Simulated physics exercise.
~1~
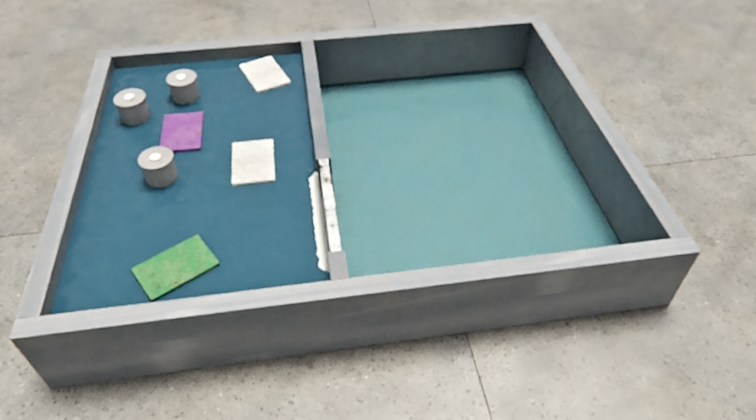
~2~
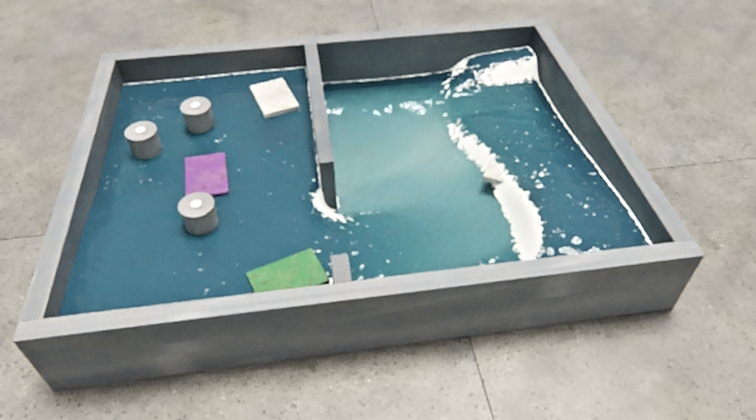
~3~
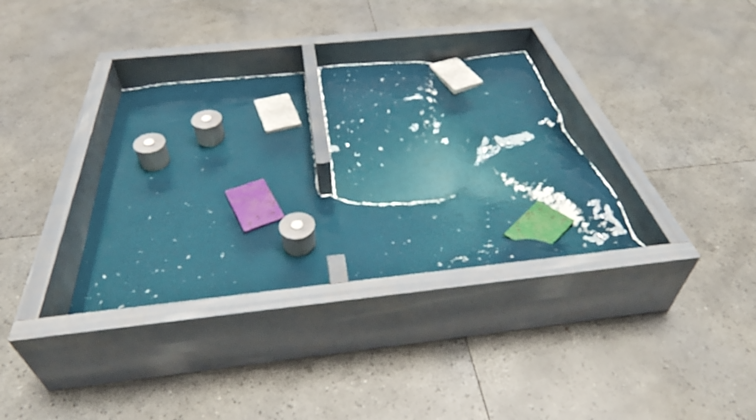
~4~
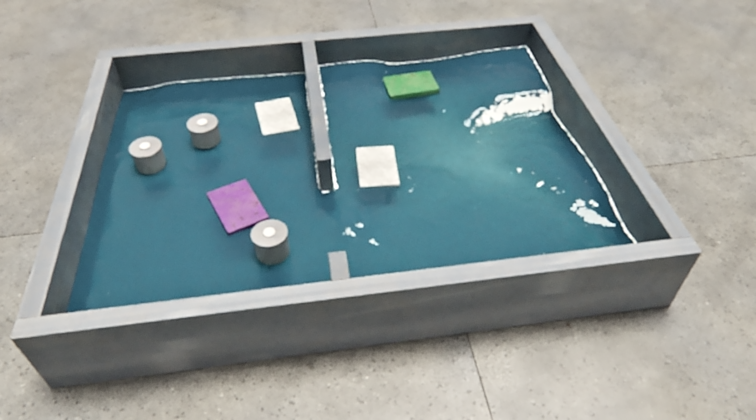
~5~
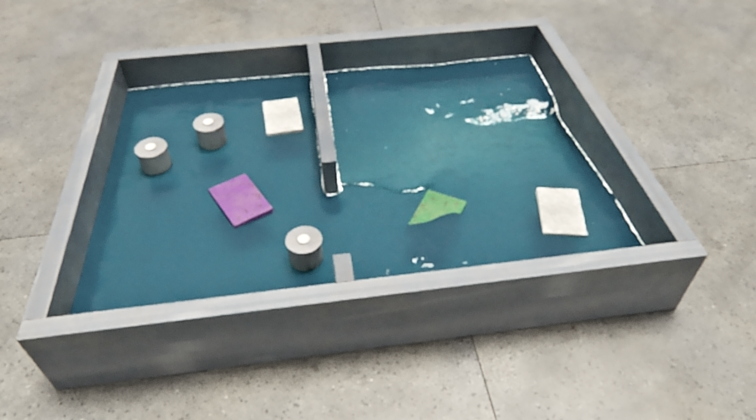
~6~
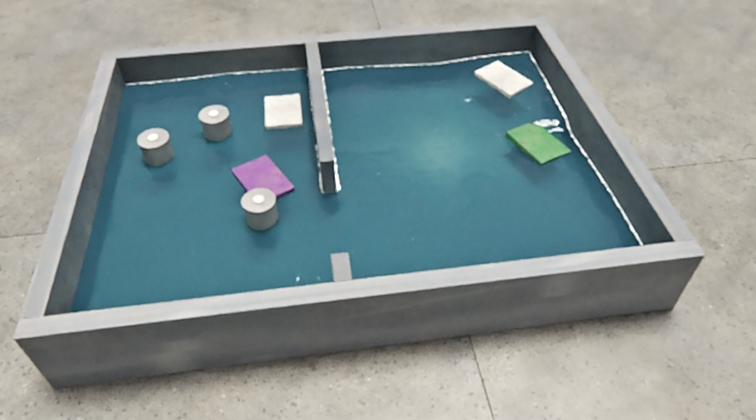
In a divided grey tank, water surges rightward through a gap, carrying green and white floats across while the purple stays left.
